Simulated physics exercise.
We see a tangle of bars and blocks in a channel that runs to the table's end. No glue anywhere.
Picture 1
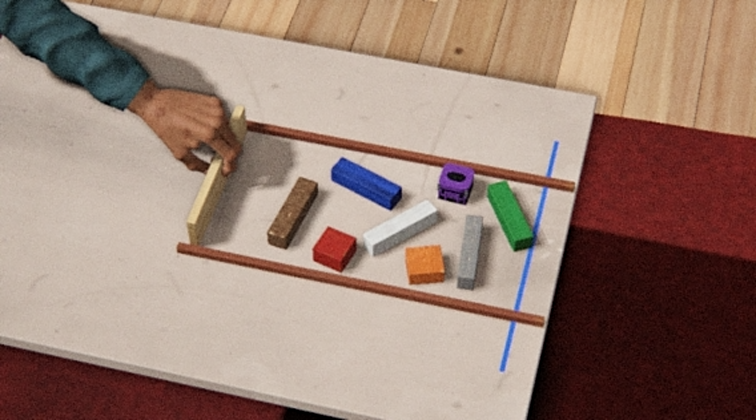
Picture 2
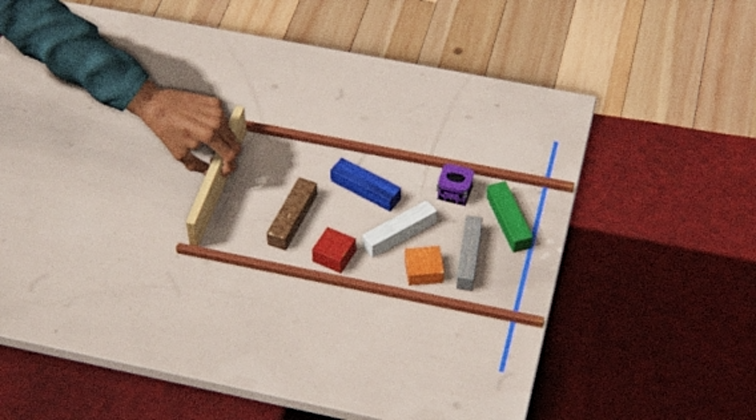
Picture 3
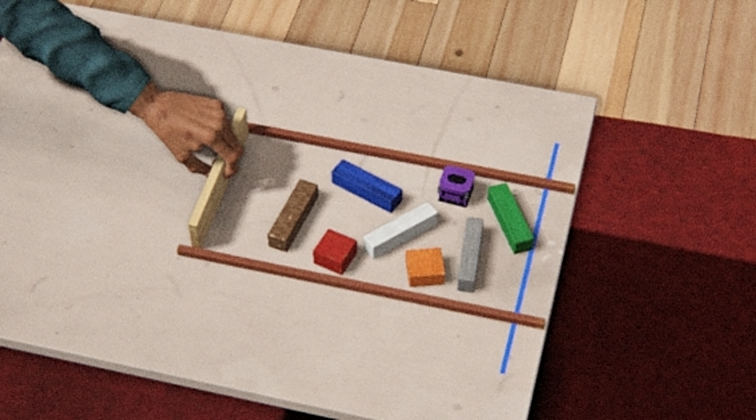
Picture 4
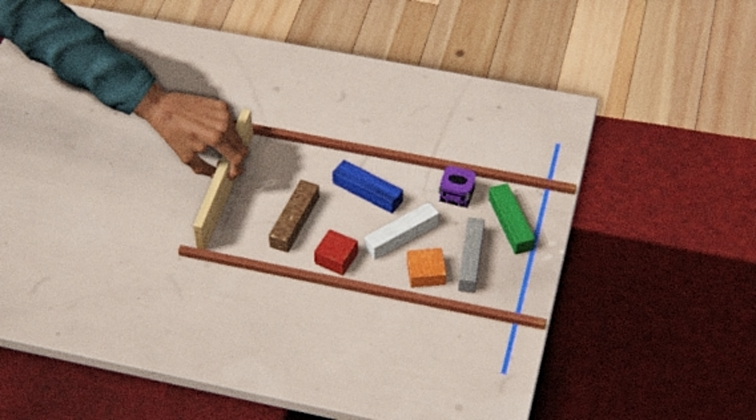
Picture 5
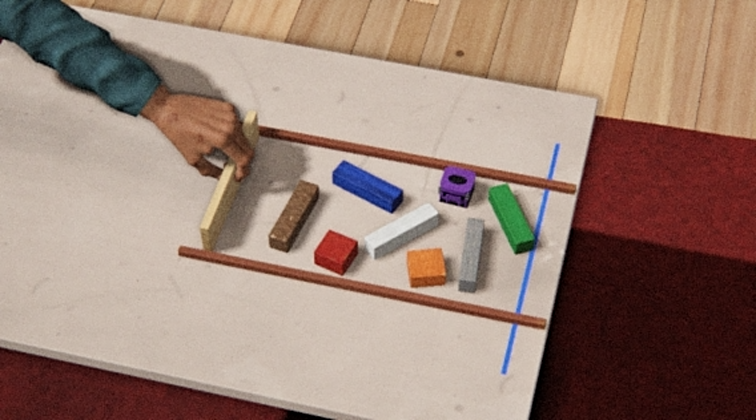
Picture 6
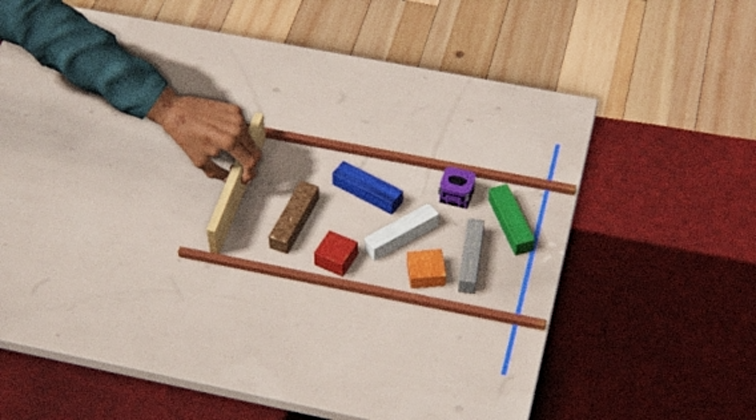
A pale board, held upright by a hand at the left of a channel between two thin rails, slides slightly right toward a brown bar, while the scattered coloured bars, blocks and purple case ahead of it stay still.
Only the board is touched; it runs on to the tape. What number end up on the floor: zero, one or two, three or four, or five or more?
As it turns out, the number that fall off is five or more.
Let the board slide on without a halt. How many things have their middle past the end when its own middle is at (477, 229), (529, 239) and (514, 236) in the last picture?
Place by place, 1, 6 and 4.
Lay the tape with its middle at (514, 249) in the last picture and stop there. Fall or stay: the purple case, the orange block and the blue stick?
The purple case holds on, the orange block comes down, the blue stick remains up.
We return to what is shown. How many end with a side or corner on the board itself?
In contact: 2.
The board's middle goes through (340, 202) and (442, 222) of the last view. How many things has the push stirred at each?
First 4, then 8.
Early on, none off yet; green stick at rest near (511, 219); grey bar at rest near (471, 256); purple case at rest near (457, 188).
A while later, none off yet; green stick travelled a little near (531, 215); grey bar travelled about its own width near (525, 274); purple case travelled about its own width near (479, 185).
Finally, the number that fall off is five or more; lost, red block, blue stick, white bar, orange block, grey bar and green stick.
